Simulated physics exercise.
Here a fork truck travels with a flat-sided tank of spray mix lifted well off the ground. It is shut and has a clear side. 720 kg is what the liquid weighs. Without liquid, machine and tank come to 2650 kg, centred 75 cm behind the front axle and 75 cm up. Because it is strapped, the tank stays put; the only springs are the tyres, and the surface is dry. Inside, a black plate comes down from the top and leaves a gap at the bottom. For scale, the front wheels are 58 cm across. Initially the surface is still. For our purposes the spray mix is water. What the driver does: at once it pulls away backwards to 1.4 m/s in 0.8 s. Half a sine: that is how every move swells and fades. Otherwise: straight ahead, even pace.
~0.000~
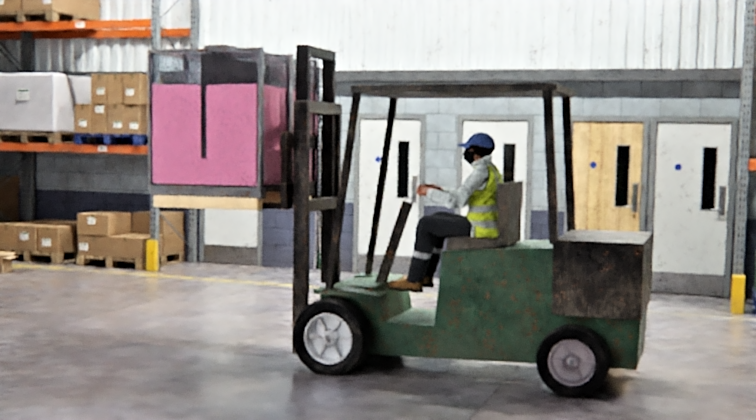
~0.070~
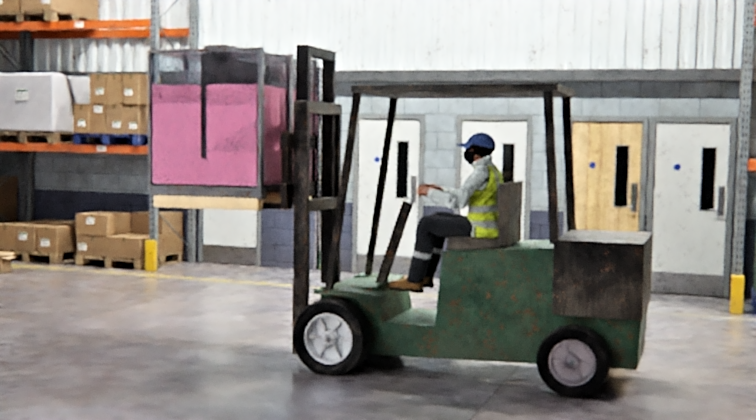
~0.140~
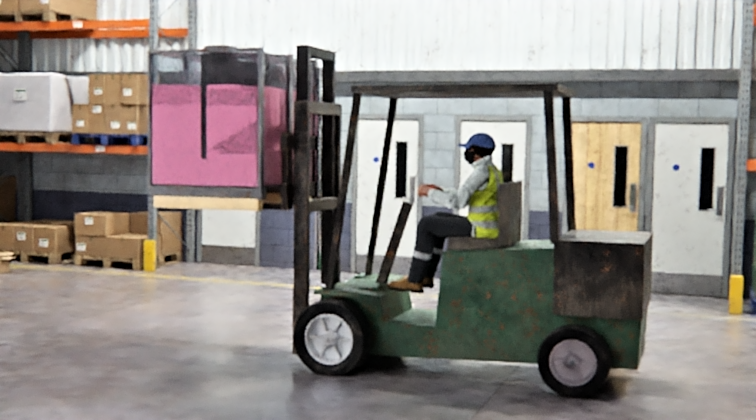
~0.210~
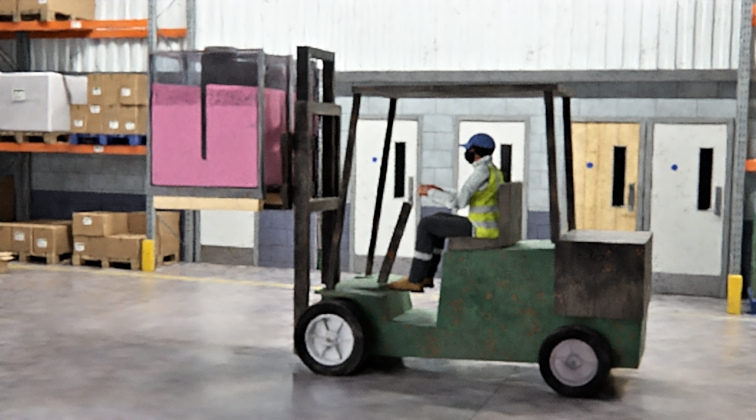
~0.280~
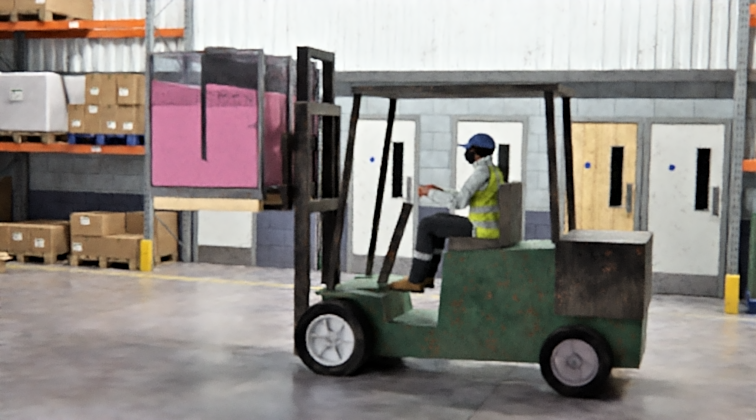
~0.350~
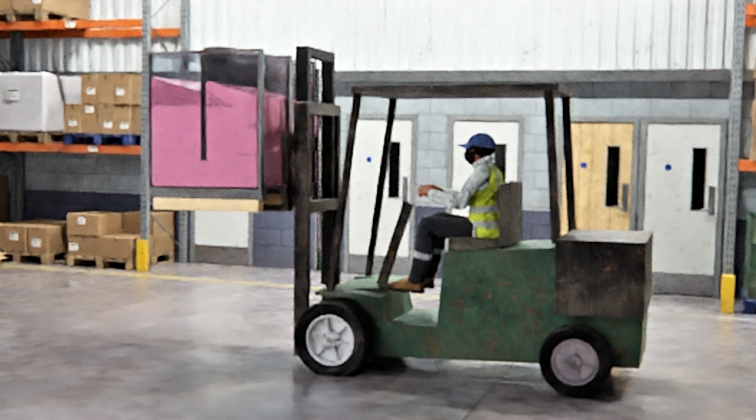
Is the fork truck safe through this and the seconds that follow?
My guess is it will remain stable.
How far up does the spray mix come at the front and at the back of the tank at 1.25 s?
Roughly 78 cm in front and 68 cm behind.
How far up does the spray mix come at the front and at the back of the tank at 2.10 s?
The level sits near 72 cm in front and near 76 cm behind.
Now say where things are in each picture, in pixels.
The surface is at (167, 88) near the front wall; the surface is at (242, 88) near the back wall; the body is upright; the front is on the left; a wheel hub at (326, 340), in the first frame.
The surface is at (167, 88) near the front wall; the surface is at (242, 88) near the back wall; the body is upright, in the second frame.
The surface is at (167, 88) near the front wall; the surface is at (242, 89) near the back wall; the body is upright, in the third frame.
The surface is at (167, 88) near the front wall; the surface is at (243, 90) near the back wall; the body is upright, in the fourth frame.
The surface is at (167, 88) near the front wall; the surface is at (243, 92) near the back wall; the body is upright, in the fifth frame.
The surface is at (166, 85) near the front wall; the surface is at (242, 95) near the back wall; the body is upright; a wheel hub at (328, 341), in the sixth frame.
After 0.45 s the lean is 0°, wheels down; the liquid stands 66 cm at the back and 80 cm at the front.
After 1.25 s the lean is 0°, wheels down; the liquid stands 69 cm at the back and 78 cm at the front.
After 2.10 s the lean is 0°, wheels down; the liquid stands 77 cm at the back and 71 cm at the front.
After 3.79 s no wheel has left the ground; at worst the lighter axle bore 0 per cent of the weight.
